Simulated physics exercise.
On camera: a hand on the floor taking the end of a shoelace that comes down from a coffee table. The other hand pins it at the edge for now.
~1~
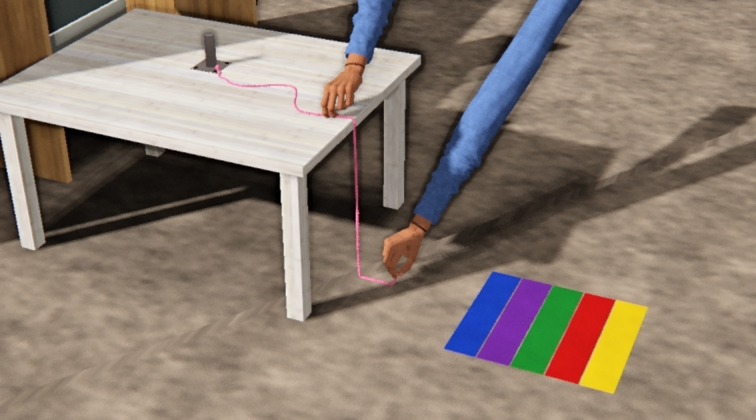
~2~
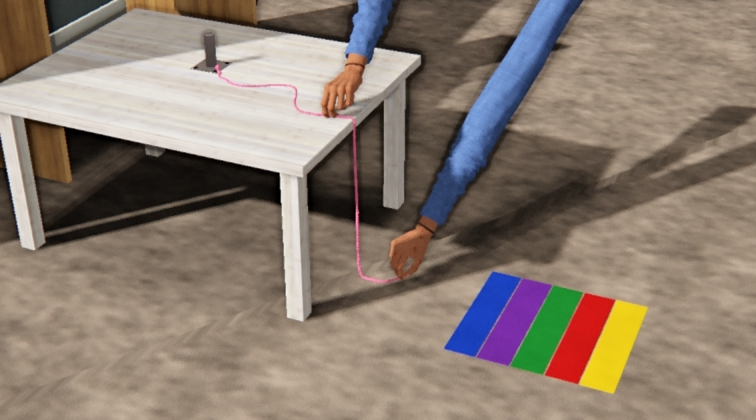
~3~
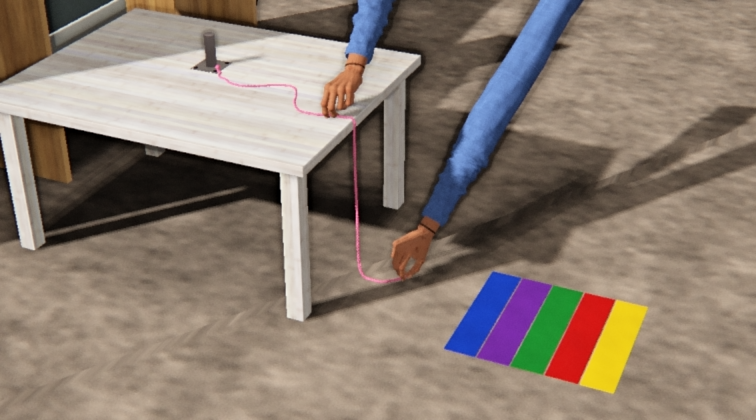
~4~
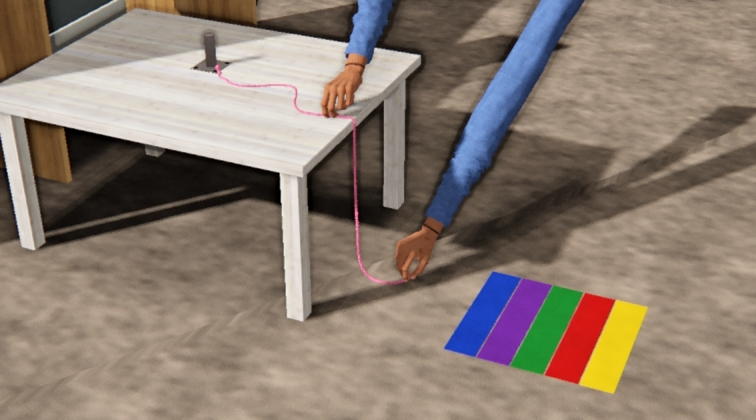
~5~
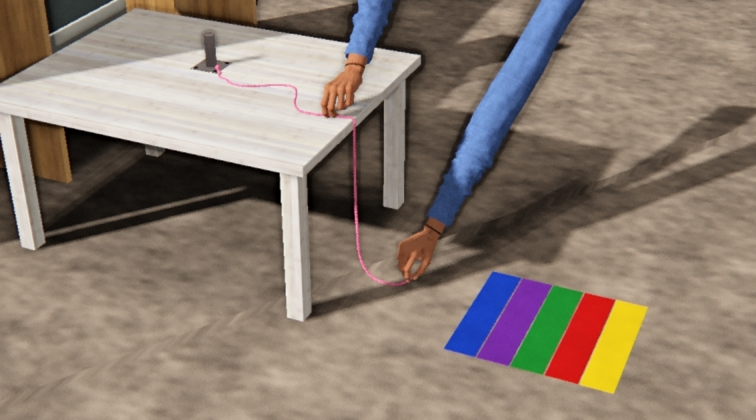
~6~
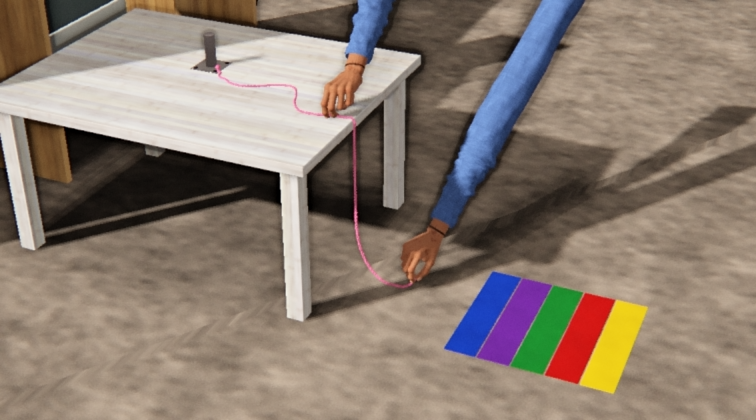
A hand near the floor draws the end of a pink shoelace slightly to the right.
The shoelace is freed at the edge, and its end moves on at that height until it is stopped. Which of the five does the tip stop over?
It gets as far as the green strip.
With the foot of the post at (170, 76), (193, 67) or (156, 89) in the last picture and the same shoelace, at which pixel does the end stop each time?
Near (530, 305), (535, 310) and (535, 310).
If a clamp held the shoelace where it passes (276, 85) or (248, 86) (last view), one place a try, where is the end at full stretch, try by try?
Near (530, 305) and (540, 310).
A little later, end near (498, 299); over blue.
Next, end near (535, 308); over purple.
When it is tight, end near (556, 313); over green. The green one.
